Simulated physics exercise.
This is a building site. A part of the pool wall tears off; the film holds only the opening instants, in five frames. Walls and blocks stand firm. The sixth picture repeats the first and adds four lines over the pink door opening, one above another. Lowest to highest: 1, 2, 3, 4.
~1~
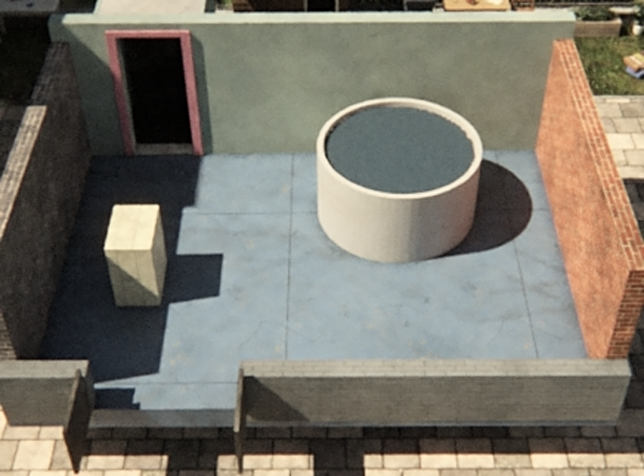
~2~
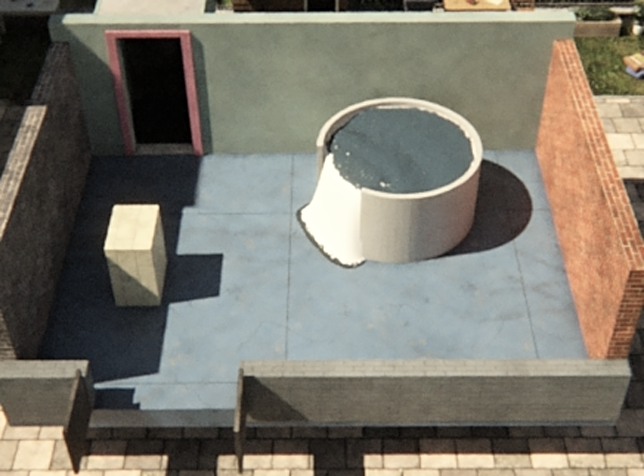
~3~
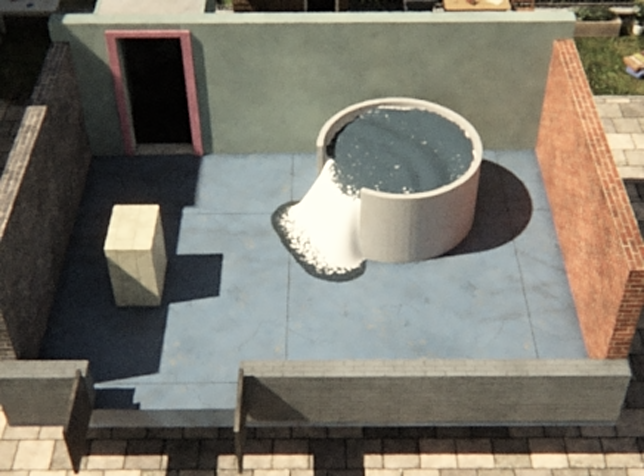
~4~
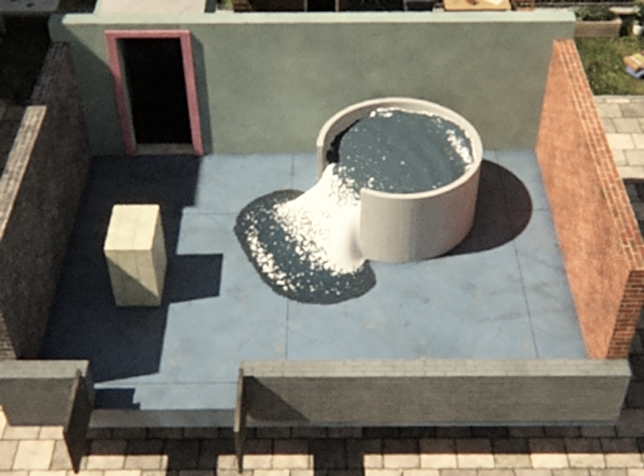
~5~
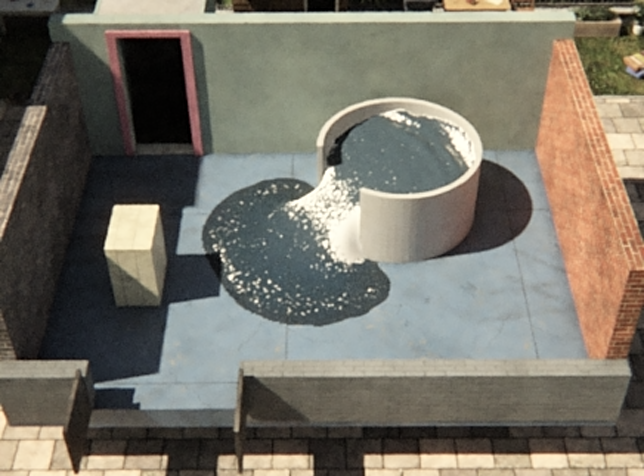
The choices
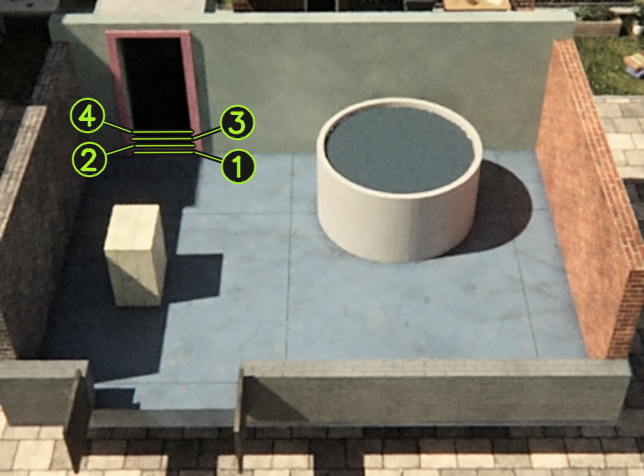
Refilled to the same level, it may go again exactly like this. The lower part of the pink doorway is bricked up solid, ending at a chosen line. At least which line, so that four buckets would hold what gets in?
I would pick mark 2.
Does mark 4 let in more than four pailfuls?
No, not at all.
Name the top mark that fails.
Mark 1.
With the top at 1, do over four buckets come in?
Yes.
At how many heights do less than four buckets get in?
Three of them.
On the marked copy, 1 at (164, 152); 2 at (163, 145); 3 at (162, 138); 4 at (161, 131); from the bottom up 1, 2, 3, 4.
If 1 is chosen, about 8 bucketfuls get in.
If 2 is chosen, a splash gets over, under a bucket.
If 3 is chosen, nothing gets over.
If 4 is chosen, nothing gets over.
